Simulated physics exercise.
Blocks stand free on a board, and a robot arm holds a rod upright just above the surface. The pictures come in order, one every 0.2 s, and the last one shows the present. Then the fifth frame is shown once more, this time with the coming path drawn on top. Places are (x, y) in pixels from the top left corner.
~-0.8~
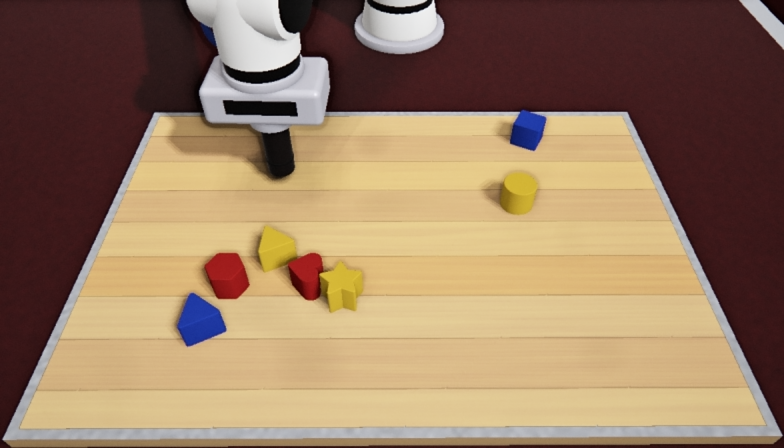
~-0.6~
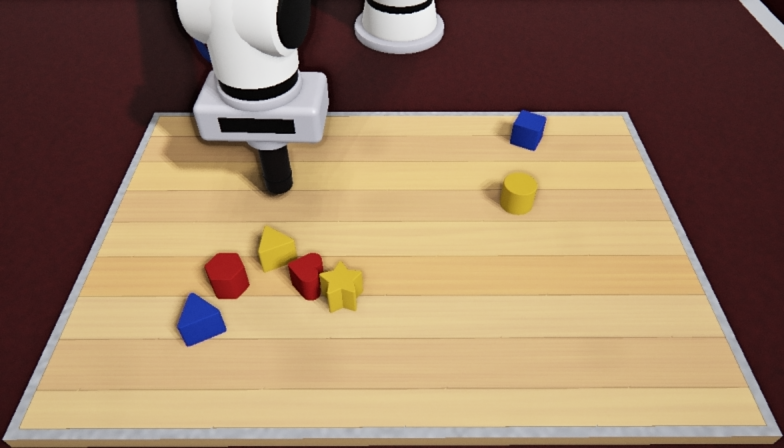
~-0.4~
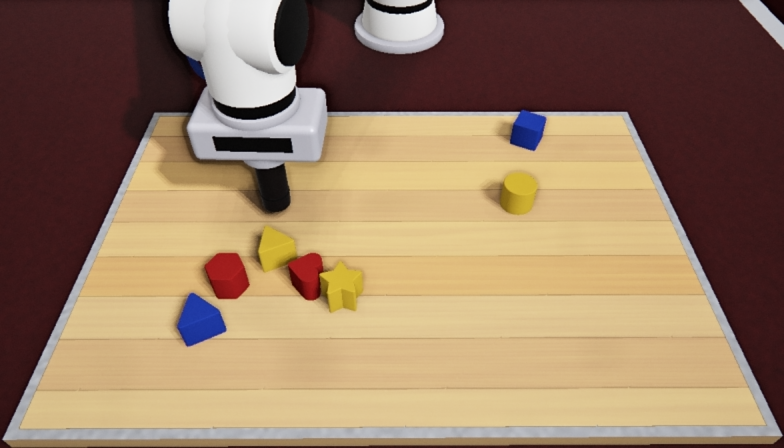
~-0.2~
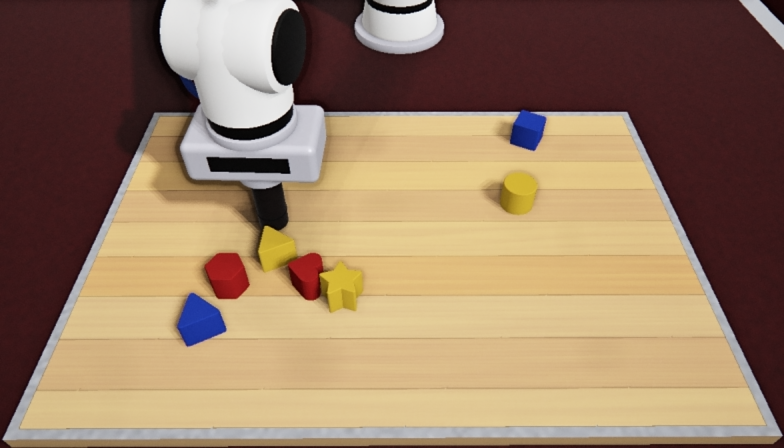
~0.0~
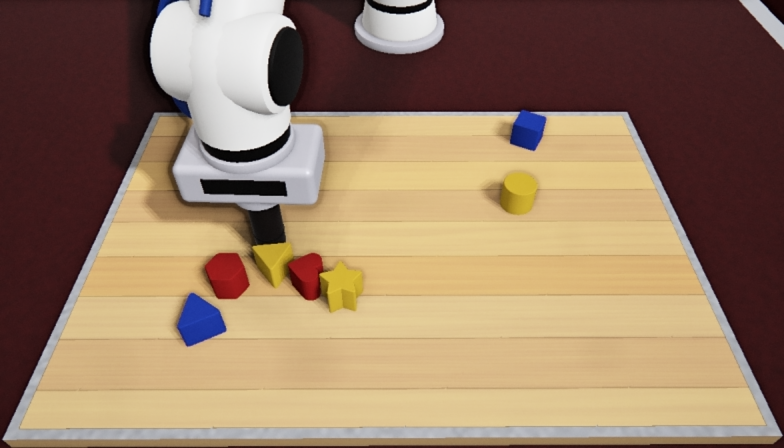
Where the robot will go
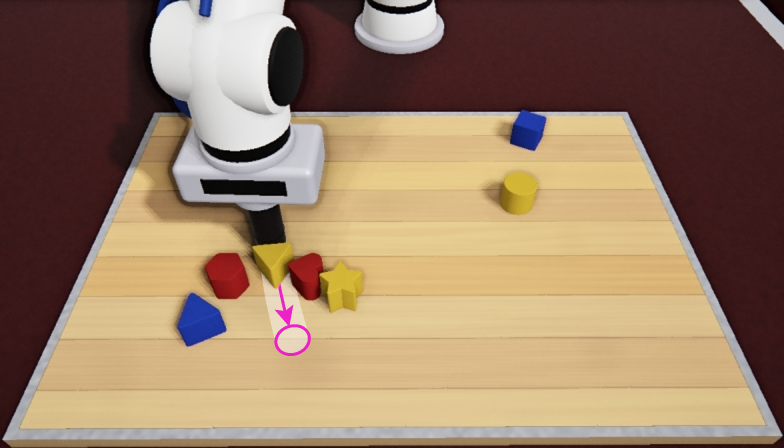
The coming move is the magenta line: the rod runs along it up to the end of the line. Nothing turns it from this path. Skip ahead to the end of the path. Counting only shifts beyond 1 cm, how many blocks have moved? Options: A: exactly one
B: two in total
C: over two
It's B.
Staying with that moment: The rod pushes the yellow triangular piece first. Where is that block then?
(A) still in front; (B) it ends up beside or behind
(A)
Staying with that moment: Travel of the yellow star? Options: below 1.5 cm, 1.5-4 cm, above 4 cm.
Up to 1.5 cm.
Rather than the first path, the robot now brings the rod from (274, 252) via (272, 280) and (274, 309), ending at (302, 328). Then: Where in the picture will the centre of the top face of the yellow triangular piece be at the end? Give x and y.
If I read the scene right, the answer is (297, 335).
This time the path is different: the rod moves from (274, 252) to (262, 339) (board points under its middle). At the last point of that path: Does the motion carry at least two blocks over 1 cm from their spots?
No.
The line goes from (274, 252) by way of (278, 279) and (284, 309) to (293, 340).
What follows on the original path. One third of the way, rod (276, 270); yellow triangular piece (274, 282), turned 15° anticlockwise; red heart-shaped block (308, 271), turned 30° anticlockwise; yellow star (344, 278).
Two thirds of the way, rod (282, 300); yellow triangular piece (277, 315); red heart-shaped block (310, 279), turned 75° anticlockwise; yellow star (345, 277).
At the end, rod (290, 330); red hexagonal block unmoved; yellow triangular piece (278, 347), turned 30° clockwise; red heart-shaped block (310, 279), turned 75° anticlockwise; yellow star (345, 277).
